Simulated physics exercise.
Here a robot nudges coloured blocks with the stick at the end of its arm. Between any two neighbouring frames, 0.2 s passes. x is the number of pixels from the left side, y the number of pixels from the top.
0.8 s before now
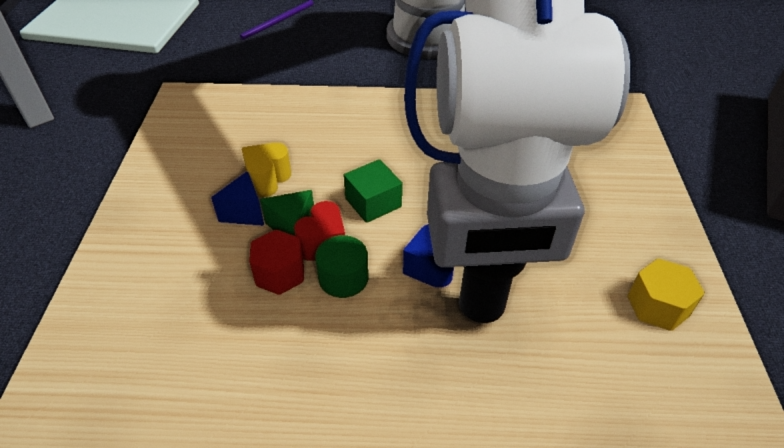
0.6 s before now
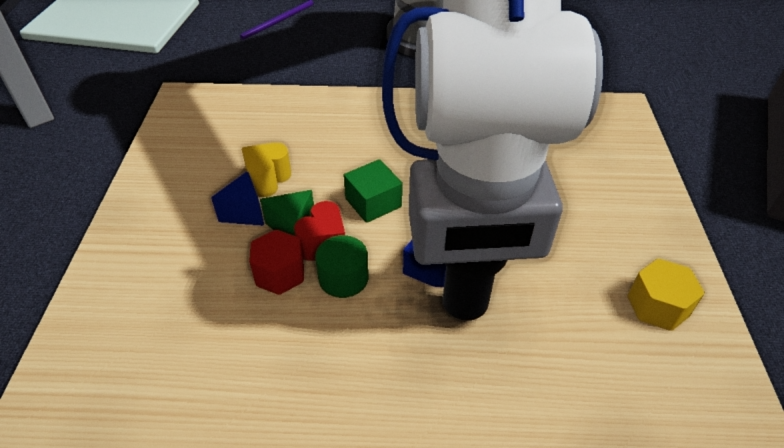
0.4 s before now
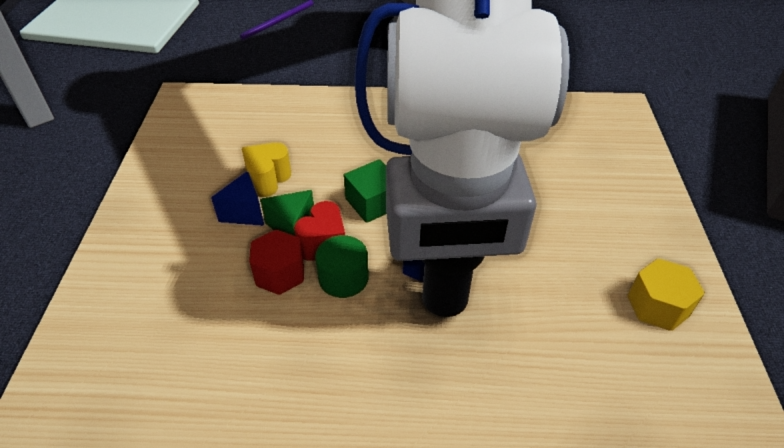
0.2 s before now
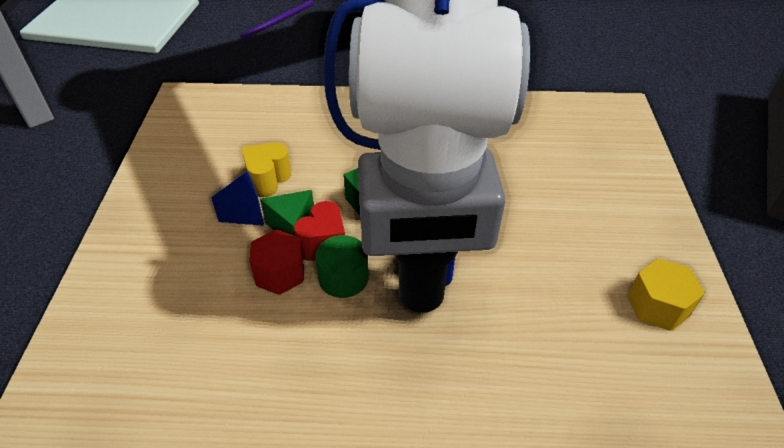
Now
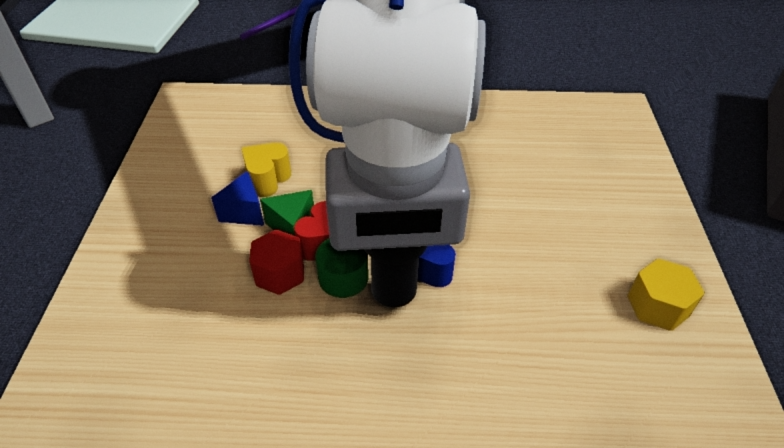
Robot arm with a black stick sliding steadily left above a wooden table, passing in front of coloured blocks that stay still.
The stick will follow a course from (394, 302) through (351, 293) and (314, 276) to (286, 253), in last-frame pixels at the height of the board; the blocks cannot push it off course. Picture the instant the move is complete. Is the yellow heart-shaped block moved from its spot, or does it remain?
Gets moved.
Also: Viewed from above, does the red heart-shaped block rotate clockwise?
Going by the path, yes.
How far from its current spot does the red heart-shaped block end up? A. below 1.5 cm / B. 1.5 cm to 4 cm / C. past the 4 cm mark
(C)
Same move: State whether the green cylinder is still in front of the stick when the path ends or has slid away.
Still in front.
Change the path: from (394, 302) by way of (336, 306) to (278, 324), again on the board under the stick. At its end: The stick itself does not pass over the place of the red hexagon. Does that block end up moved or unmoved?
It is no longer where it was.
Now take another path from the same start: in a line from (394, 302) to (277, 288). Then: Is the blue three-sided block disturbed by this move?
Once the path ends, it is where it was.
What follows on the original path. One third of the way, stick (349, 280); red hexagon (270, 248), turned 10° anticlockwise; red heart-shaped block (313, 207), turned 15° anticlockwise; green cylinder (321, 240).
Two thirds of the way, stick (312, 263); red hexagon (257, 246), turned 35° anticlockwise; red heart-shaped block (309, 188); green cylinder (296, 219).
At the end, stick (284, 241); yellow heart-shaped block (258, 144), turned 25° clockwise; red hexagon (236, 241), turned 75° anticlockwise; red heart-shaped block (315, 174), turned 40° clockwise; green cylinder (283, 197).
